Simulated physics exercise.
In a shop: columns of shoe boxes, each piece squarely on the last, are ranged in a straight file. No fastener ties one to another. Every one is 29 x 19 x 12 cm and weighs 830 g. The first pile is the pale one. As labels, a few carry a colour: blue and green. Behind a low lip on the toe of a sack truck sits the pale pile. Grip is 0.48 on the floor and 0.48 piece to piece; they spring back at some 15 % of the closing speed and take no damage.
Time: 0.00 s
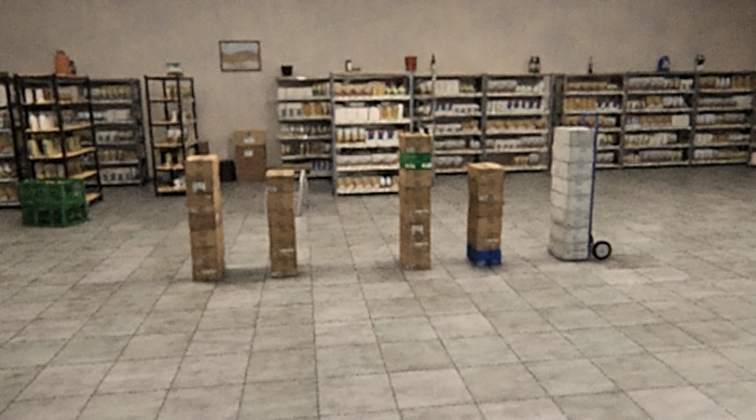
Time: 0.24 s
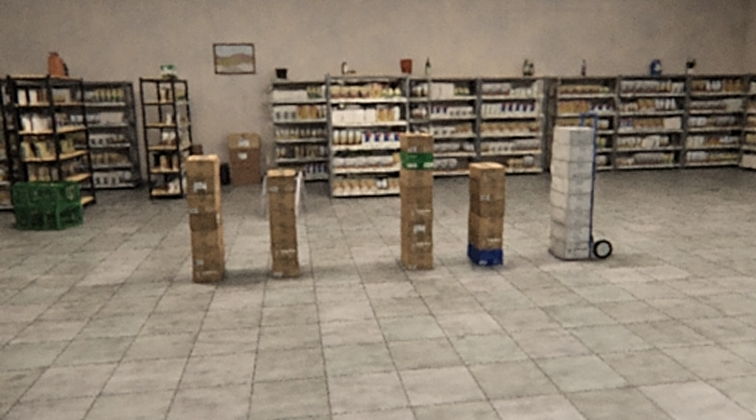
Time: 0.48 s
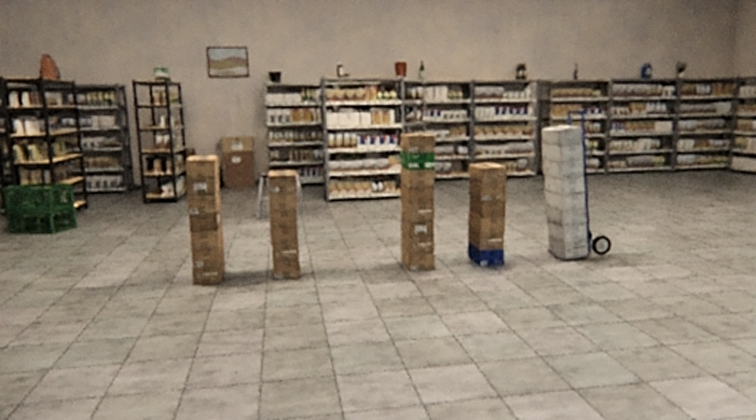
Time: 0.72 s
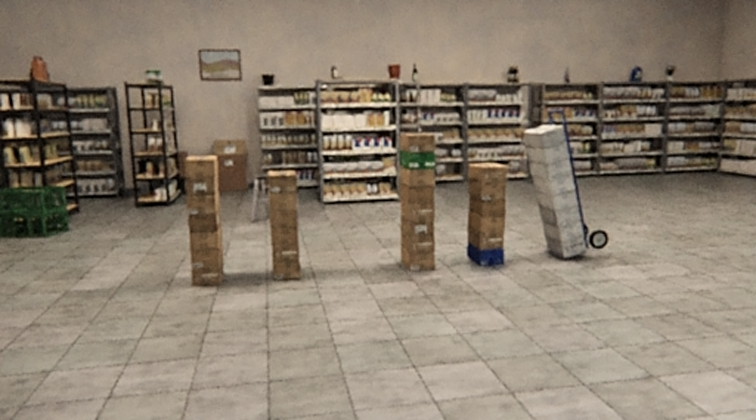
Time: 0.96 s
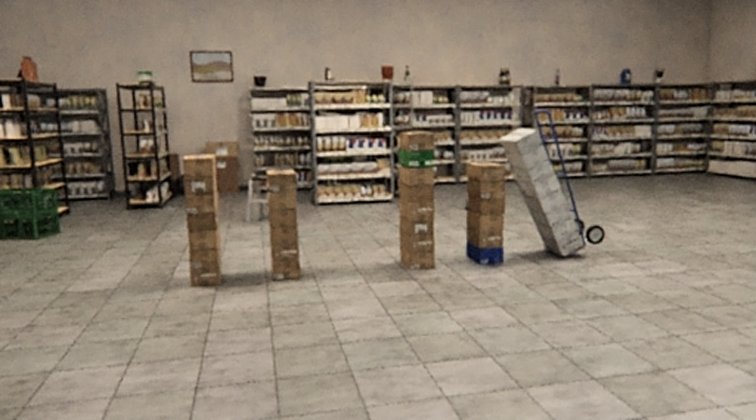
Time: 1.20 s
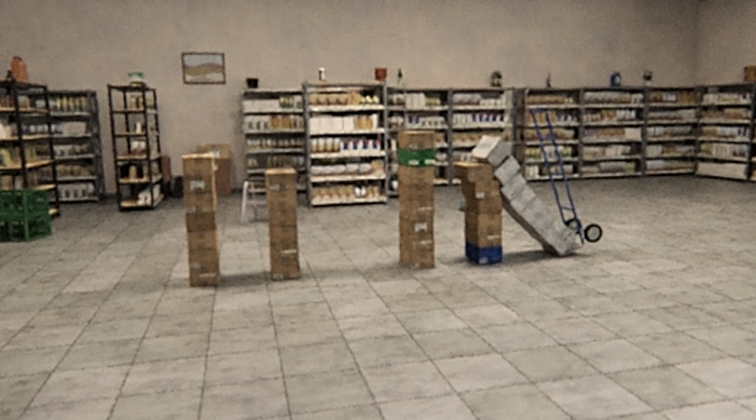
A tall pale stack of boxes on a blue-framed hand truck tilts left, slowly and then faster, until it bends against the top of the neighbouring brown stack and nudges its upper boxes. Four brown stacks stand left of it in a row, one with a green box near its top, another with a blue base. The camera drifts around the tiled storeroom, facing stocked shelves, green crates and a wall picture.
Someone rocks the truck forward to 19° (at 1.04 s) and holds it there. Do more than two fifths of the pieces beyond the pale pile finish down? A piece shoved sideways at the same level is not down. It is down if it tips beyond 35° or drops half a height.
Yes.
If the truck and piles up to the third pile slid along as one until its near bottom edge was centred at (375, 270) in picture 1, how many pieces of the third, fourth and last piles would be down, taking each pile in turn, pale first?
You'd get third 7, fourth 5 and last 6.
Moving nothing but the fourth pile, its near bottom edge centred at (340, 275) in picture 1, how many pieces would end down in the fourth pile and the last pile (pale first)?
The fourth pile would have 6 down and the last pile 0.
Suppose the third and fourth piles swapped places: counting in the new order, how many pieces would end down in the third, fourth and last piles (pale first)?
Count of fallen pieces - third: 5; fourth: 0; last: 0.
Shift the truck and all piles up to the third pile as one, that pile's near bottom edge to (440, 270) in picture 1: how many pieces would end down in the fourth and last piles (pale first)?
Down per pile: Fourth 0; last 0.
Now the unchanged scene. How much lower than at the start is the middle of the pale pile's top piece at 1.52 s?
Some 30 centimetres.
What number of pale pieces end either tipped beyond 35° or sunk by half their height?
Tally of pale pieces: 8.
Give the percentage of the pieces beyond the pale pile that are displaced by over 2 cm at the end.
The share is 95 per cent.
After 1.52 s, 8 of the pale pile down; none of the 27 other boxes down, 7 disturbed; blue box leaning 16°.
After 2.30 s, 8 of the pale pile down; 12 of the 27 other boxes down; green box leaning 53°, 28 cm lower.
After 3.70 s, 8 of the pale pile down; 25 of the 27 other boxes down; green box 55 cm lower.
At rest (4.8 s), 8 of the pale pile down; 25 of the 27 other boxes down; green box 55 cm lower; blue box unmoved. That is 93 per cent. As the last picture would show them, middles, green box near (310, 237), blue box near (482, 251).
